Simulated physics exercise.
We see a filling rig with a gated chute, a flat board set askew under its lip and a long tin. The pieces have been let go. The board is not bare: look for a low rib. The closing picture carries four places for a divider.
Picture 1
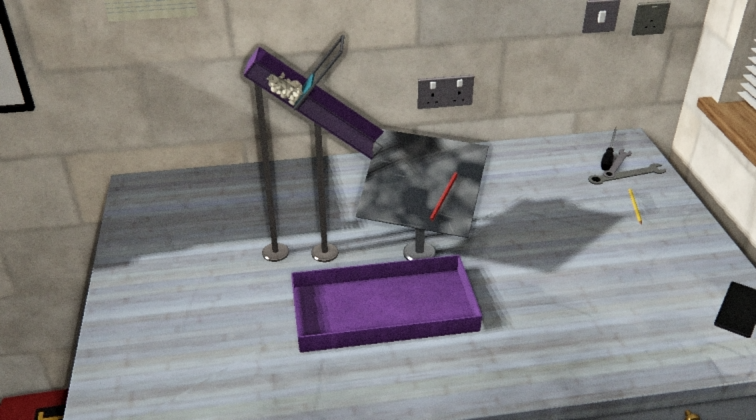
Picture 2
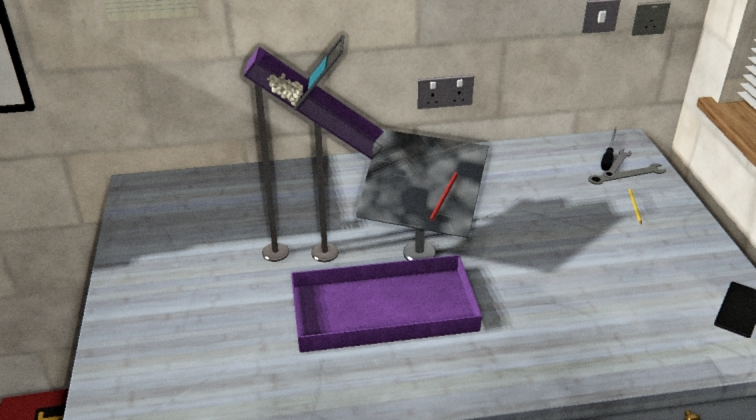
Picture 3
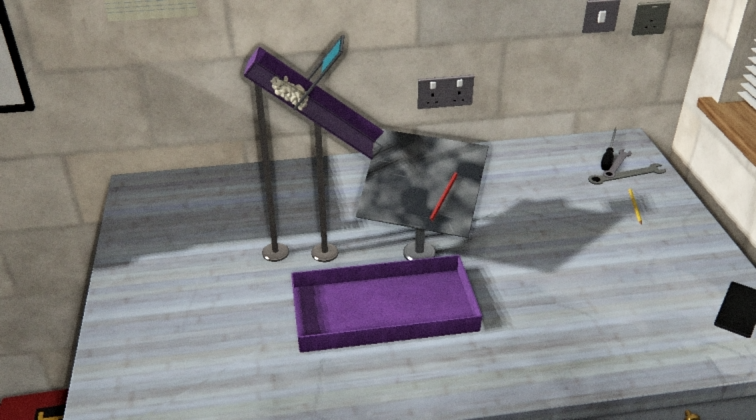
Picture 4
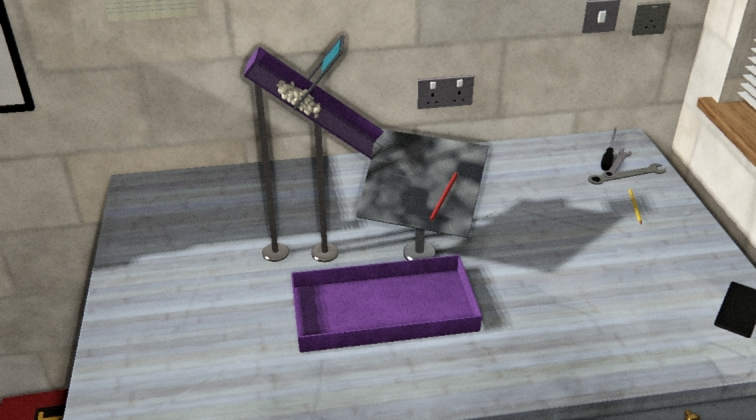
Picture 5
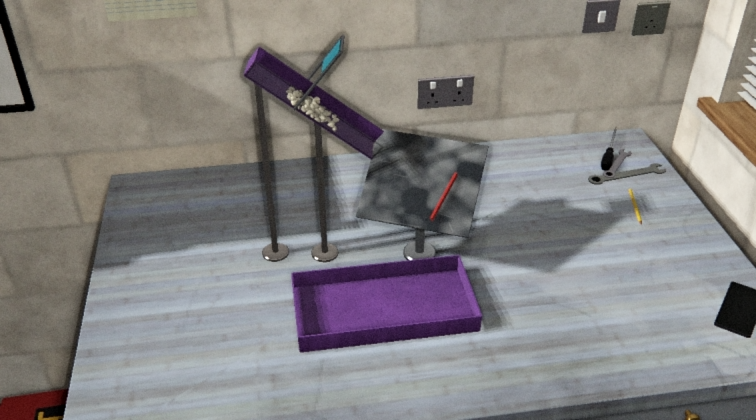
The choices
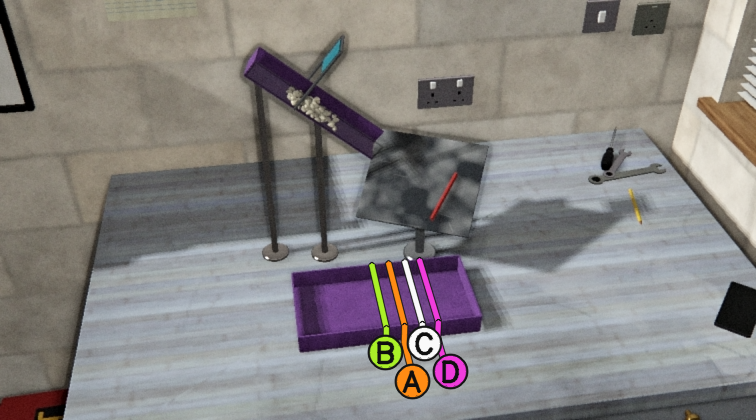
White beans sat behind a gate in a sloping purple chute until the gate lifted, then they slid partway down toward the tilted board with a red rib, above an empty purple tin.
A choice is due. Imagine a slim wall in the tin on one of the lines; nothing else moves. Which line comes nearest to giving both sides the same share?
Line C.
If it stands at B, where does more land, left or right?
More lands on the right.
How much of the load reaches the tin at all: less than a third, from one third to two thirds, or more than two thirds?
It is more than two thirds.
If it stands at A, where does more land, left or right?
More lands on the right.
On the marked copy, line A crosses the front rim at (404, 325); line B crosses the front rim at (386, 327); line C crosses the front rim at (422, 323); line D crosses the front rim at (438, 321).
With A, of what is caught, a small part on the left of the divider, nearly all on the right.
With B, of what is caught, none on the left of the divider, all on the right.
With C, of what is caught, about half on the left of the divider, about half on the right.
With D, of what is caught, most on the left of the divider, a small part on the right.
